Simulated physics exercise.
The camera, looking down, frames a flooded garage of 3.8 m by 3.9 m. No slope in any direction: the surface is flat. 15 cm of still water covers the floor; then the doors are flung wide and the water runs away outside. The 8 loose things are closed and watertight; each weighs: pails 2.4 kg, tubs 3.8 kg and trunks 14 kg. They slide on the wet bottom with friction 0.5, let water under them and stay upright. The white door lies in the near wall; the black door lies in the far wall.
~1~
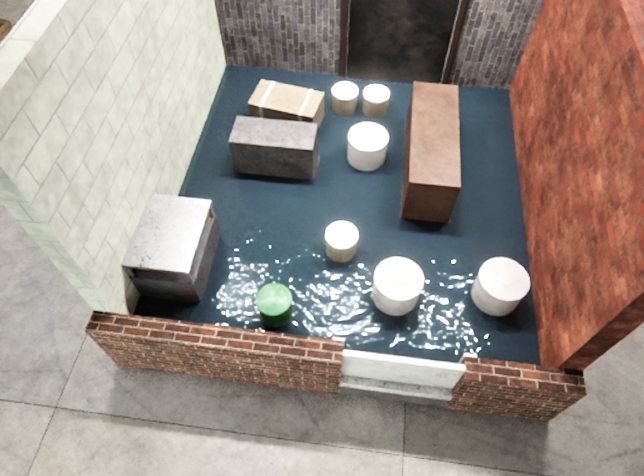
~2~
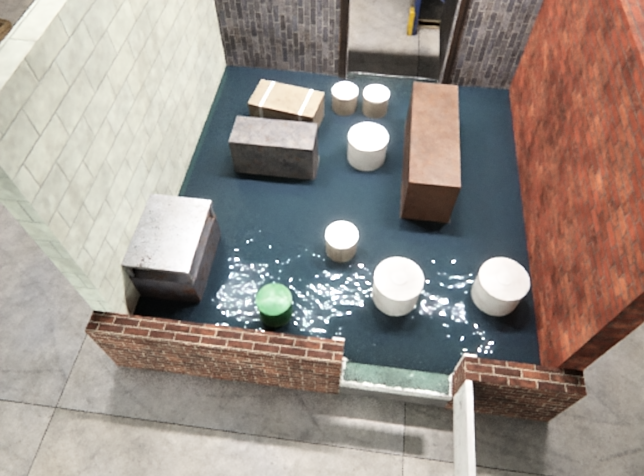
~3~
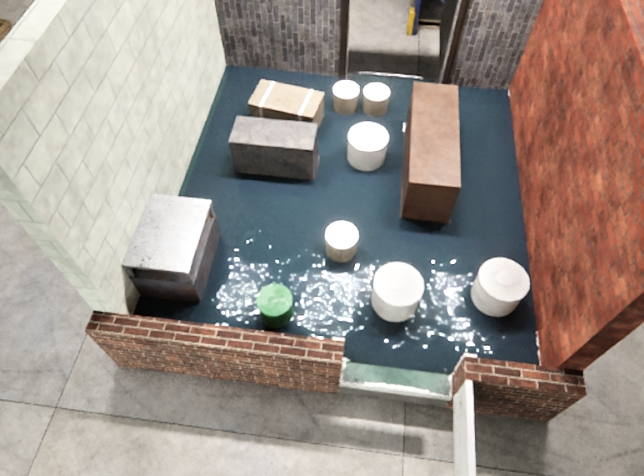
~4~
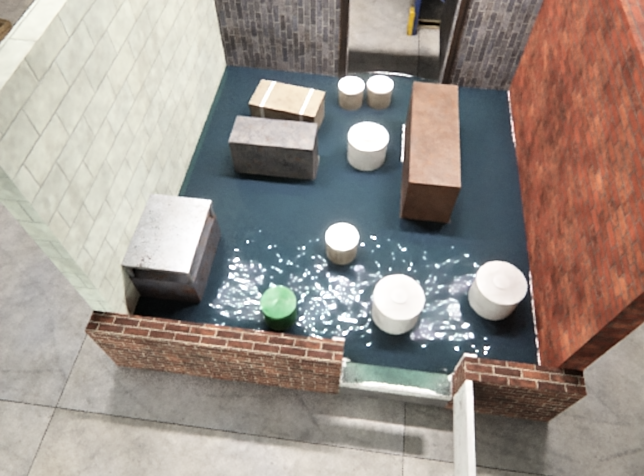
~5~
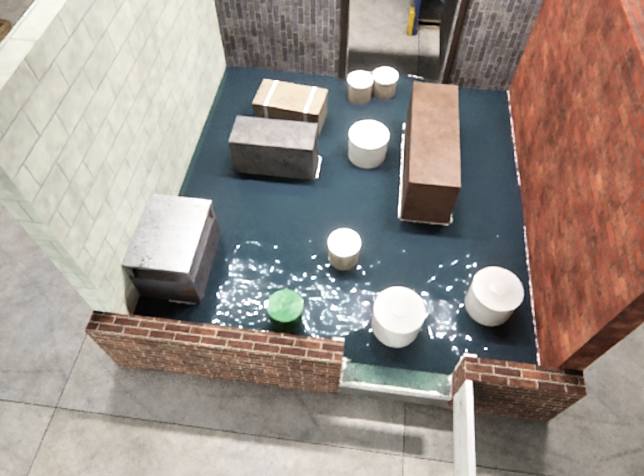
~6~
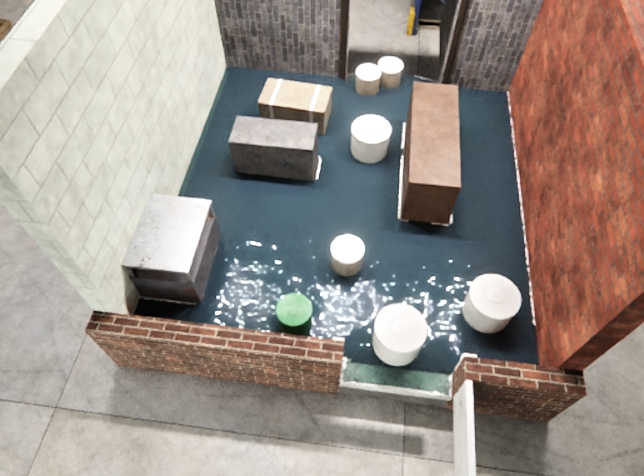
A large brown trunk stands at the right of a flooded, walled garage, seen from above by a still camera. Grey and tan boxes sit at the left, with white tubs and a green pail scattered across the dark water. The near white door and far black door open, then the pail drifts right and nearer, nearby tubs shift toward the near doorway, and the small far tubs slide toward the back opening.
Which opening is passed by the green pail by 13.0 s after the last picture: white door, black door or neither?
White doorway.
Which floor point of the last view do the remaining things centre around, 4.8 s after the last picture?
The centre sits near (416, 349).
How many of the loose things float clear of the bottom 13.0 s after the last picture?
By my count, 0.
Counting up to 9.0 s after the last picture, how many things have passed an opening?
The answer is 8 at that time.
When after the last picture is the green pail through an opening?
Around 2.5 s.
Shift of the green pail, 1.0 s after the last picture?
Roughly 40 centimetres by that point.
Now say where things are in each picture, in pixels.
The first picture shows the green pail at (274, 299), afloat; about 1930 L in view; 0 of 8 have shifted.
The second picture shows the green pail at (274, 299) floats; about 1900 L in view; 0 of 8 have shifted.
The third picture shows the green pail at (274, 300) floats; about 1850 L in view; 1 of 8 have shifted.
The fourth picture shows the green pail at (278, 302), afloat, 5 cm from its start; about 1800 L in view; 3 of 8 have shifted.
The fifth picture shows the green pail at (285, 305), afloat, 12 cm from its start; 13 cm deep round most things; 8 of 8 have shifted.
The sixth picture shows the green pail at (294, 309), afloat, 21 cm from its start; 12 cm deep round most things; 8 of 8 have shifted.
Then, 1.0 s after the last picture the green pail is near (316, 319), 0.4 m from its start, afloat; 3 of 8 are out; 5 afloat.
Then, 4.8 s after the last picture the green pail has gone out by the white door; 6 of 8 are out; 2 afloat.
Then, 9.0 s after the last picture the green pail has gone out by the white door; 8 of 8 are out; 0 afloat.
Then, 13.0 s after the last picture the green pail has gone out by the white door; 8 of 8 are out; 0 afloat.
